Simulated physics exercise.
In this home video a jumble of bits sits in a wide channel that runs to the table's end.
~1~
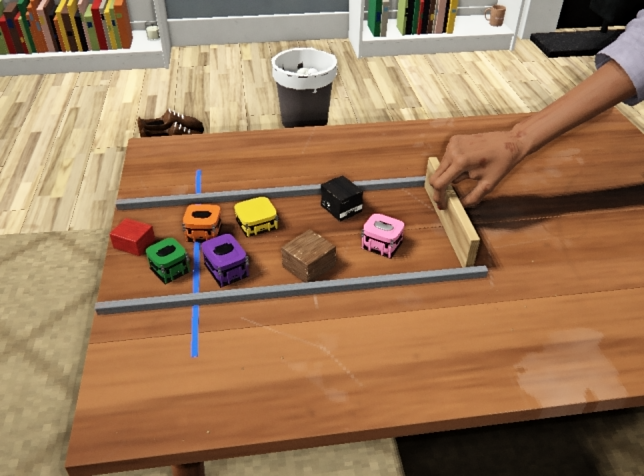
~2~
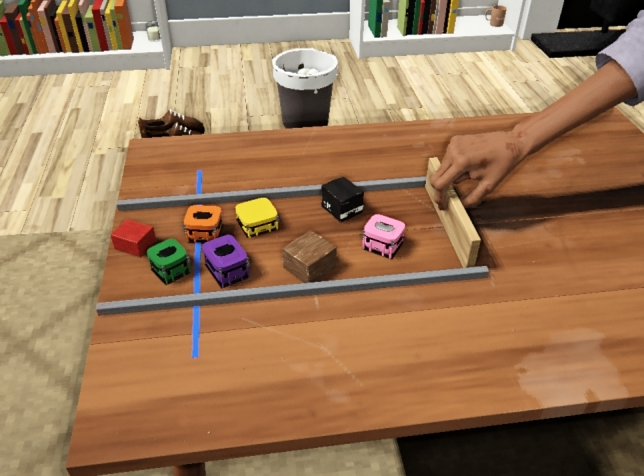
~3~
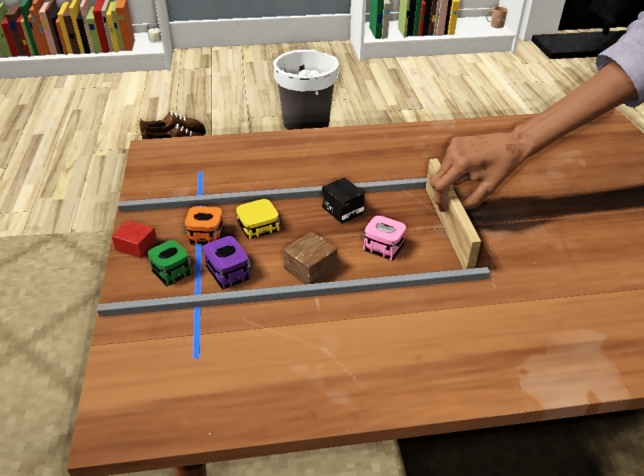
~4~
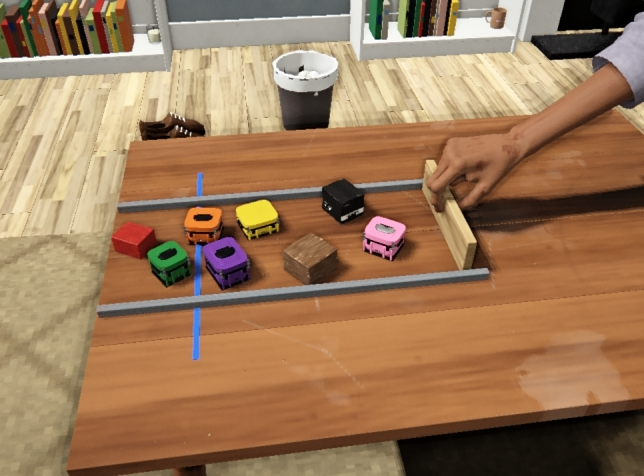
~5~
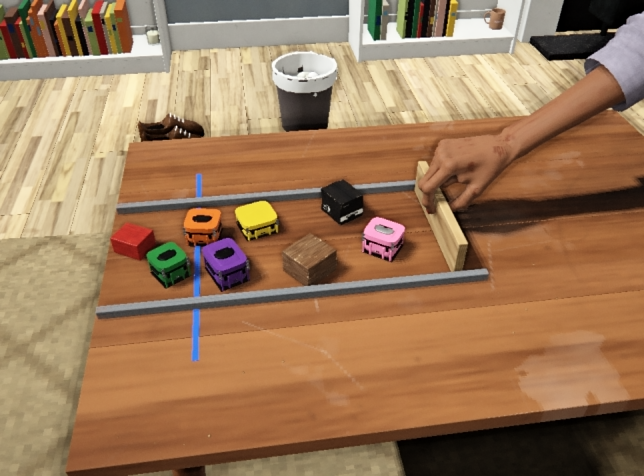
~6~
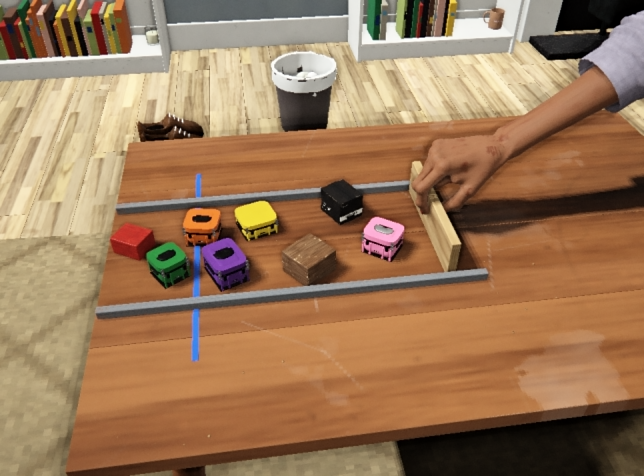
On a wooden table between two grey rails, a hand slid an upright board slightly left towards a scattering of small colourful cases and blocks, which stayed where they were around a blue line.
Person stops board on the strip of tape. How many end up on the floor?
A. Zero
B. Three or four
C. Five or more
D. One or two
D, one or two.
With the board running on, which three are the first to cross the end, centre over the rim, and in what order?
The order is the red block, then the green case, then the orange case.
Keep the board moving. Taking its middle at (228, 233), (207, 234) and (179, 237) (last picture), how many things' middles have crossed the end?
Over the end: 0, 1, 2.
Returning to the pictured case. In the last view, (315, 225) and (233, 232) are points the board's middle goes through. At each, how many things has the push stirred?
At the first spot 3, then 8.
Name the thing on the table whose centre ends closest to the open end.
Foremost: The green case.
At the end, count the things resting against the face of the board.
In total, 3.
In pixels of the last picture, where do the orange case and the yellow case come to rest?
The orange case comes to rest close to (127, 251), while the yellow case rests close to (158, 237).
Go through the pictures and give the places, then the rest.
The first frame shows red block (133, 237); green case (168, 261); orange case (203, 224); board (449, 210); tape (197, 247).
The second frame shows green case (169, 261); brown block (310, 257).
The third frame shows orange case (205, 226); yellow case (258, 219).
The fourth frame shows red block (134, 240); pink case (384, 238).
The fifth frame shows green case (169, 265); black box (342, 202).
The sixth frame shows red block (133, 241); green case (168, 265); orange case (203, 228); board (433, 215); tape (197, 251).
A little later, none off yet; red block at rest near (133, 241); green case at rest near (168, 265); orange case at rest near (203, 228).
Next, none off yet; red block at rest near (133, 241); green case at rest near (168, 265); orange case shifted a little near (187, 232).
When it is over, the number that fall off is one or two; down, red block.
